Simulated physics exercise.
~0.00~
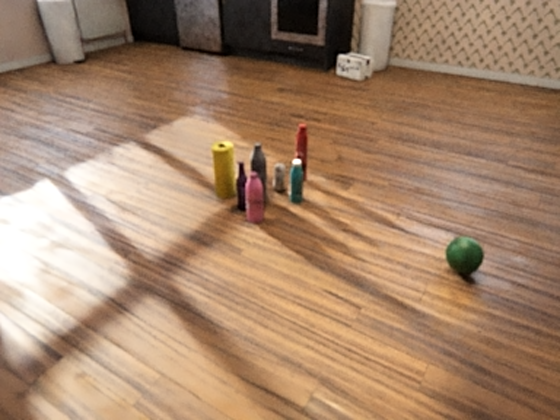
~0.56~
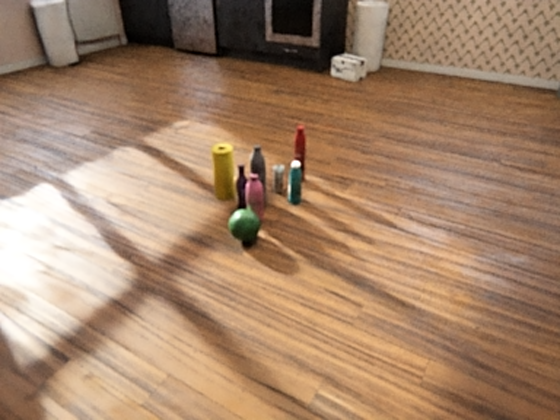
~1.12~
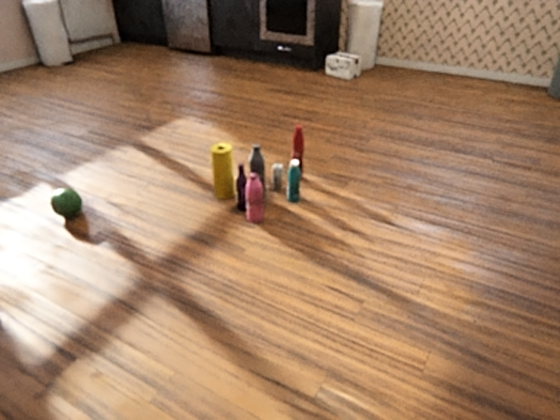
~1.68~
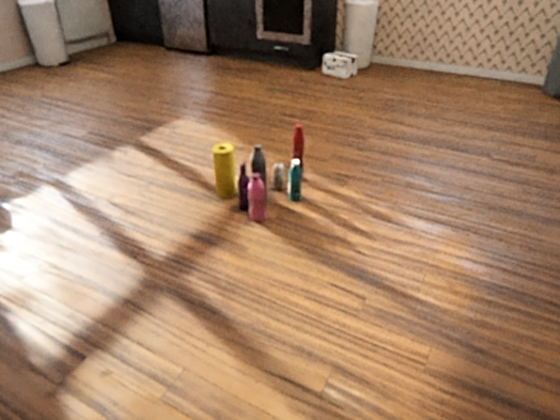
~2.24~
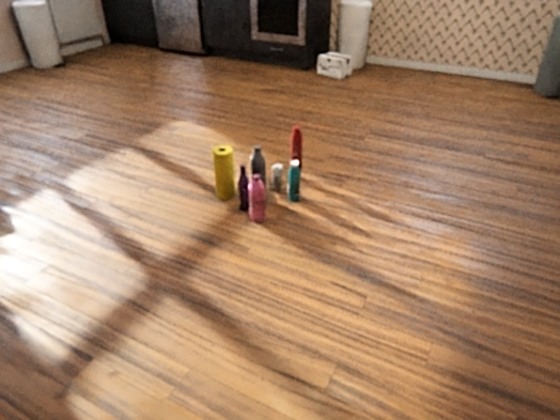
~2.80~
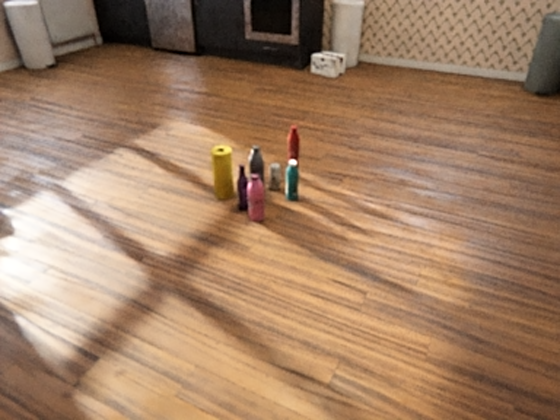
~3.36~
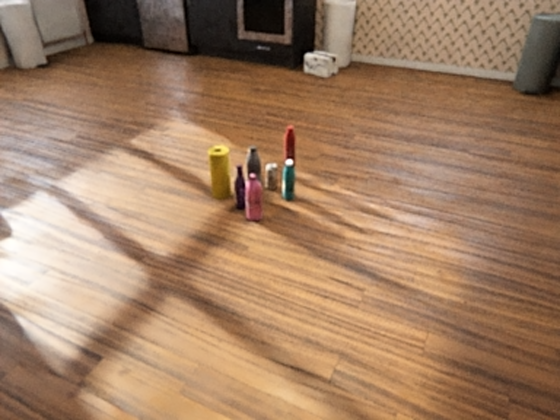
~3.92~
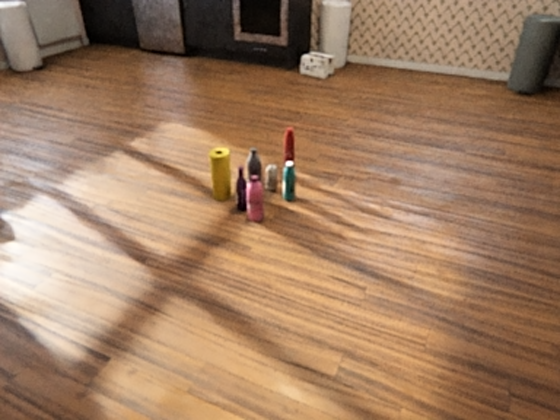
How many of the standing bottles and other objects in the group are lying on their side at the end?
None of them are lying down; the bottles, the yellow roll and the white can all still stand upright at the end.
At the start, a green ball is on the right side of a sunlit wooden floor, with a small cluster of bottles, a yellow roll and a white can standing near the middle. The ball travels left across the floor and passes in front of the pink bottle at the near edge of the group. It carries on to the left into the patch of sunlight, then goes out of view. The view drifts slightly sideways while the group stays in place. At the end, the bottles, the roll and the can are all still standing upright.
